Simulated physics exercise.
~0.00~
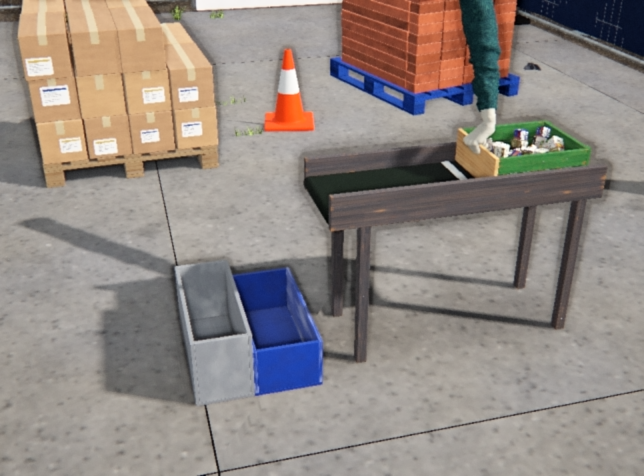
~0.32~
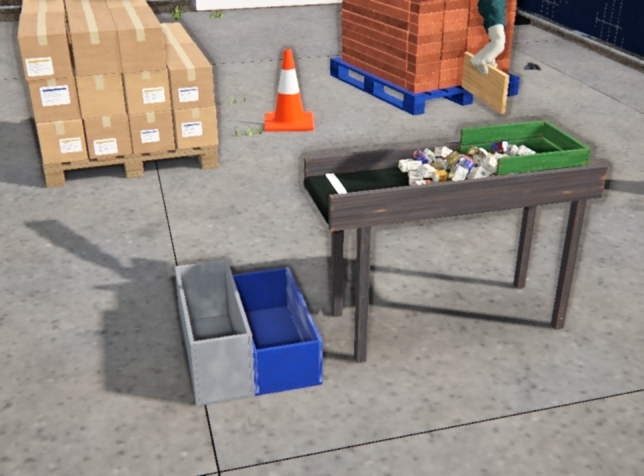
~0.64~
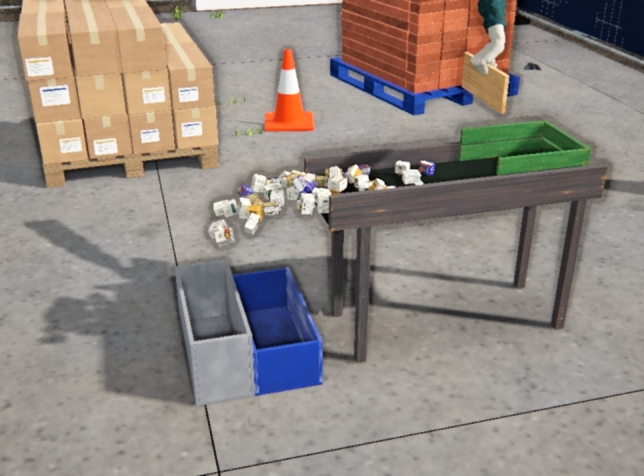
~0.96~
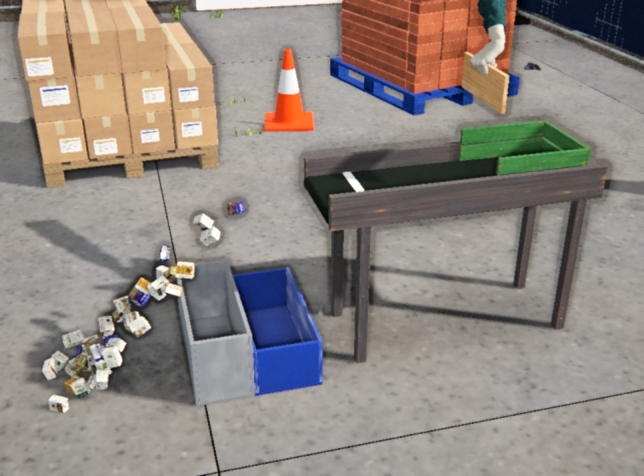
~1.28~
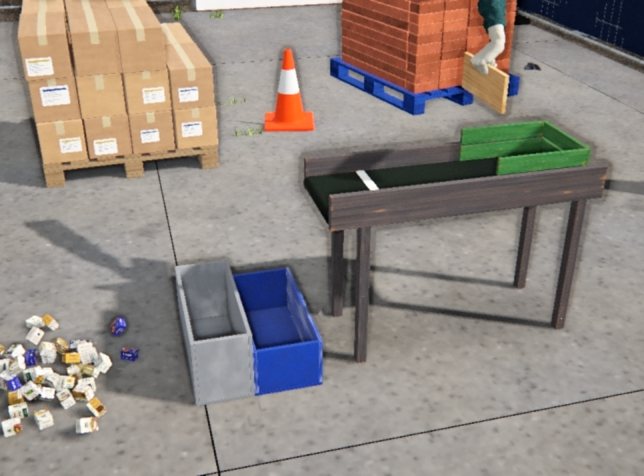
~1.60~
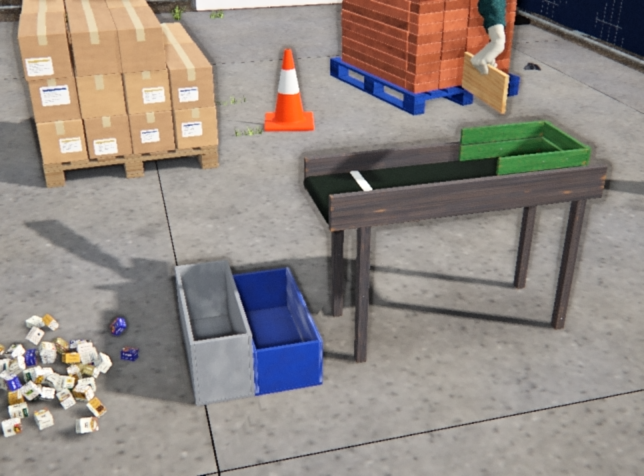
In a paved yard, a gloved hand lifted the gate of a green pen, and a heap of small cartons rode left along a belt, flew off its end over the blue box and grey tub, and settled scattered on the ground beyond, leaving both containers empty.
